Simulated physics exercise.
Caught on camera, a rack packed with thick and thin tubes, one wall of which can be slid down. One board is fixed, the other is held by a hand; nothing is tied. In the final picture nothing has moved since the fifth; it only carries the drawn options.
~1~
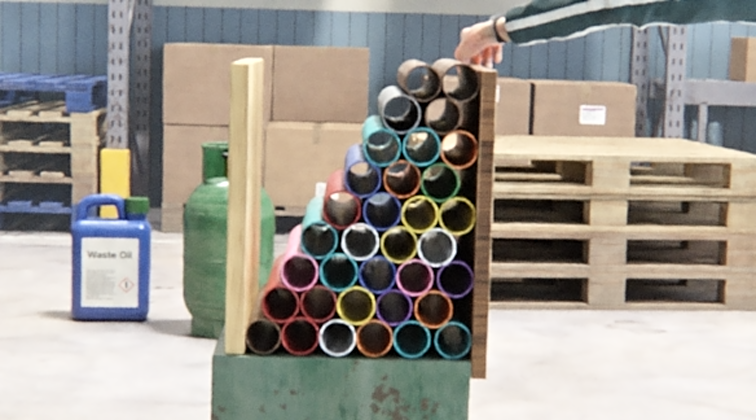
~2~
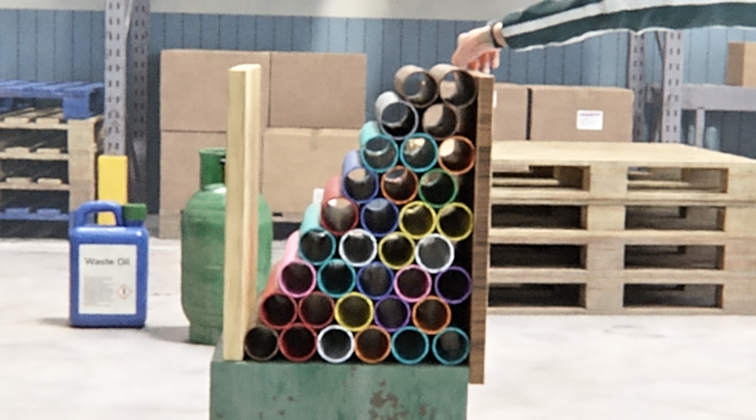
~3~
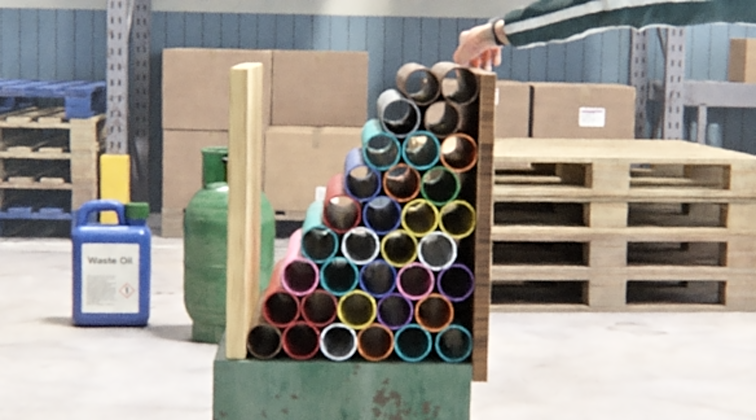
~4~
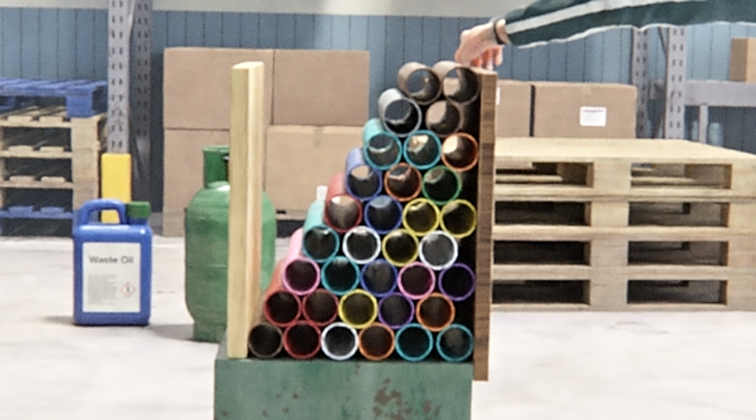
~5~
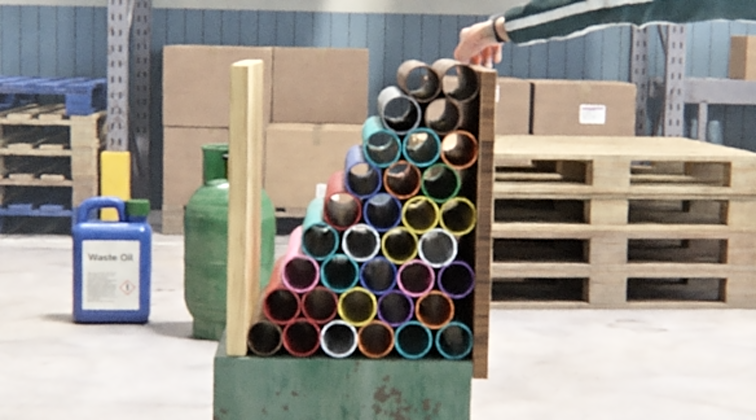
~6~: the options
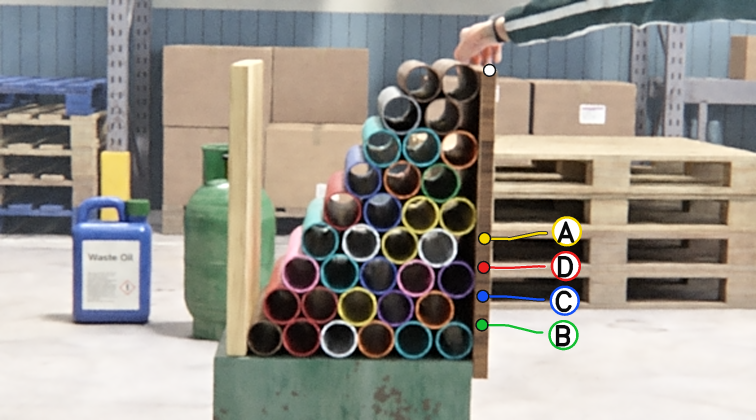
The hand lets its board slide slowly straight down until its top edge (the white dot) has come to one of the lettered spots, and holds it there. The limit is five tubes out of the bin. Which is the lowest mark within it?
Down to A.
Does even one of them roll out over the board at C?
At C: Yes.
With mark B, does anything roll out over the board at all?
Yes, at B.
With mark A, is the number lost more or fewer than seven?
Fewer than seven.
On the copy, A at (485, 239); B at (482, 325); C at (483, 296); D at (484, 267); the white dot at (490, 70).
On A. First, top of the board (479, 141).
Then, top of the board (476, 222).
Finally, top of the board (476, 238), four out over the board.
By contrast, B more than five out over the board; C more than five out over the board; D more than five out over the board.
